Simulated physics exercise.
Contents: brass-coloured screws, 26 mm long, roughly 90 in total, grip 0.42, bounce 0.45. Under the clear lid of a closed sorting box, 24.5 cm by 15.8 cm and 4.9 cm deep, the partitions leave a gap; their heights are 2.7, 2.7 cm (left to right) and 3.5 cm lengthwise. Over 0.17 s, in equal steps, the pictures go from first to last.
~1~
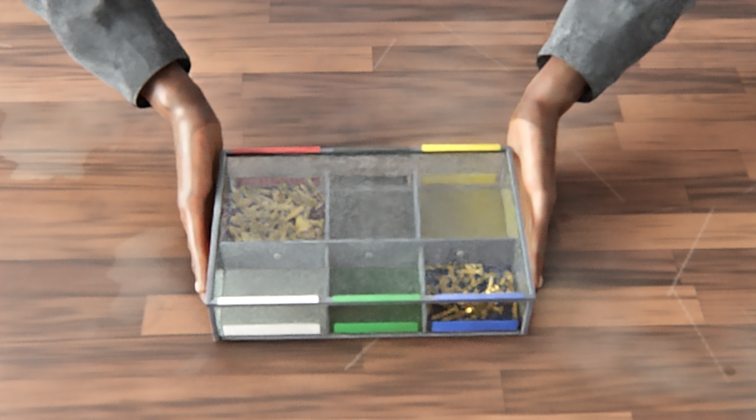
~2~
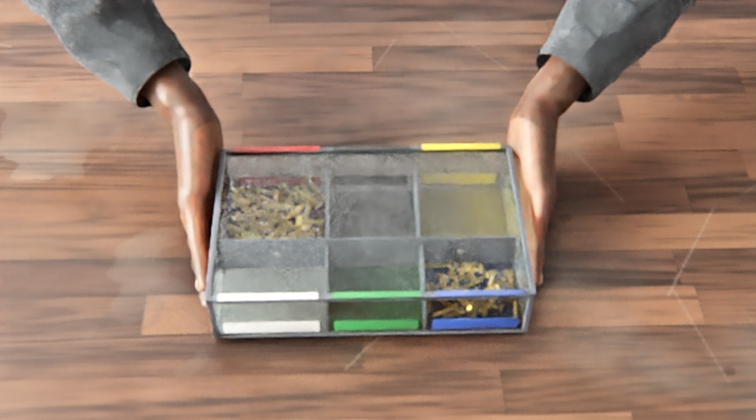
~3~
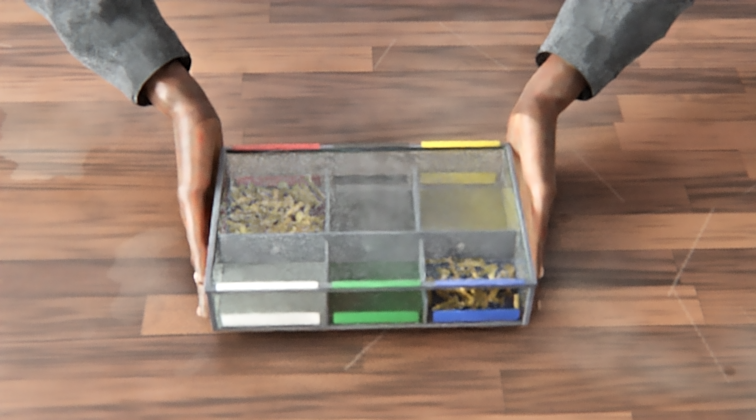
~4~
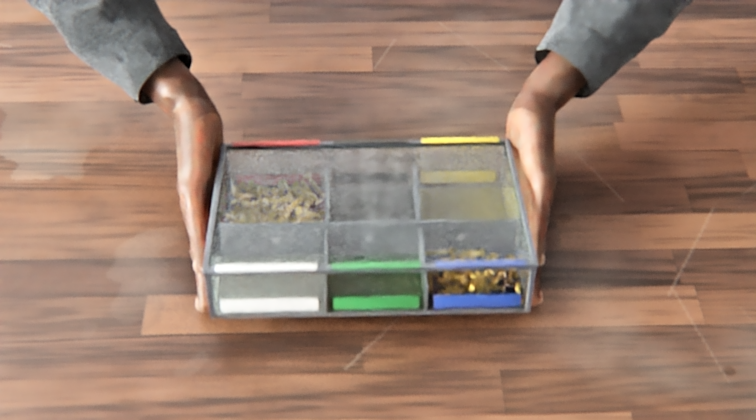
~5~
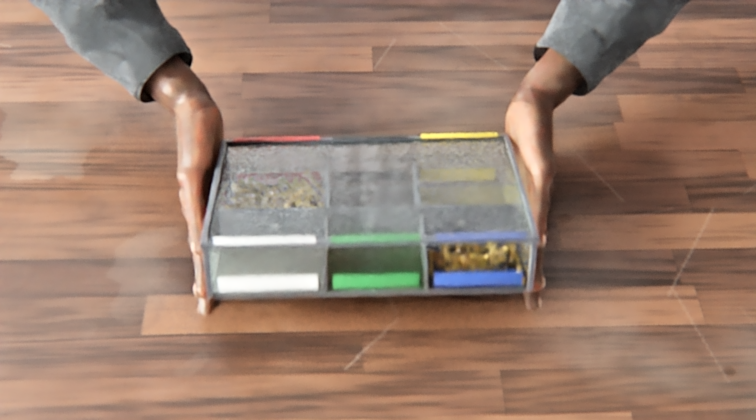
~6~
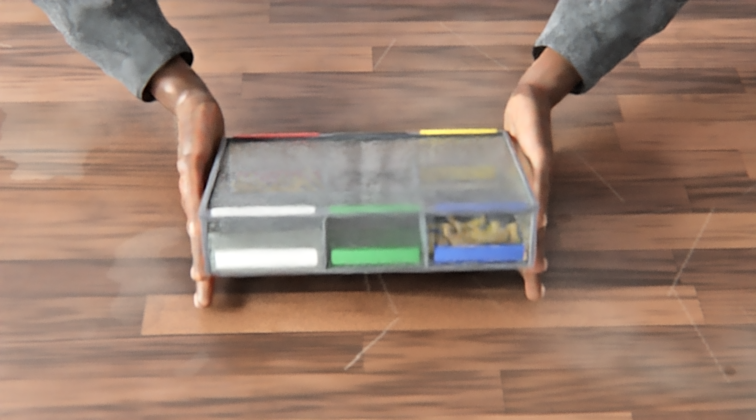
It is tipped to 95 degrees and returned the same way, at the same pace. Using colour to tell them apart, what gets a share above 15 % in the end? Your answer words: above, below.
Red - above; blue - above; green - below; yellow - below; white - below; black - below.
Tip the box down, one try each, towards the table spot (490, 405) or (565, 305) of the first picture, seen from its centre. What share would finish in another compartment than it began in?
Some 5 and 40 per cent.
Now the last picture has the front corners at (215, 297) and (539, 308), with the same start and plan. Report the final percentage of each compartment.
In per cent, the final split is red 45, blue 35, green 10, yellow 0, white 10, black 0.
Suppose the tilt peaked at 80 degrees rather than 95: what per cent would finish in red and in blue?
With that change you'd see red at 65 % and blue at 25 %.
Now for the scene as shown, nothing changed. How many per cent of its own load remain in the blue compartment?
My estimate is roughly 70 percent.
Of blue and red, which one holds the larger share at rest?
More ends up in the red one.
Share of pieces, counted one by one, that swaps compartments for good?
Roughly 10 %.
Then, 0.43 s after the last picture, tilt 93 degrees; red 65 %, blue 30 %, yellow 5 %.
Then, 0.71 s after the last picture, tilt 38 degrees; red 65 %, blue 25 %, yellow 5 %, black 5 %.
Then, 1.10 s after the last picture, tilt 0 degrees; red 65 %, blue 20 %, yellow 10 %, black 5 %.
In the end, red 65 %, blue 20 %, green 0 %, yellow 10 %, white 0 %, black 5 %.
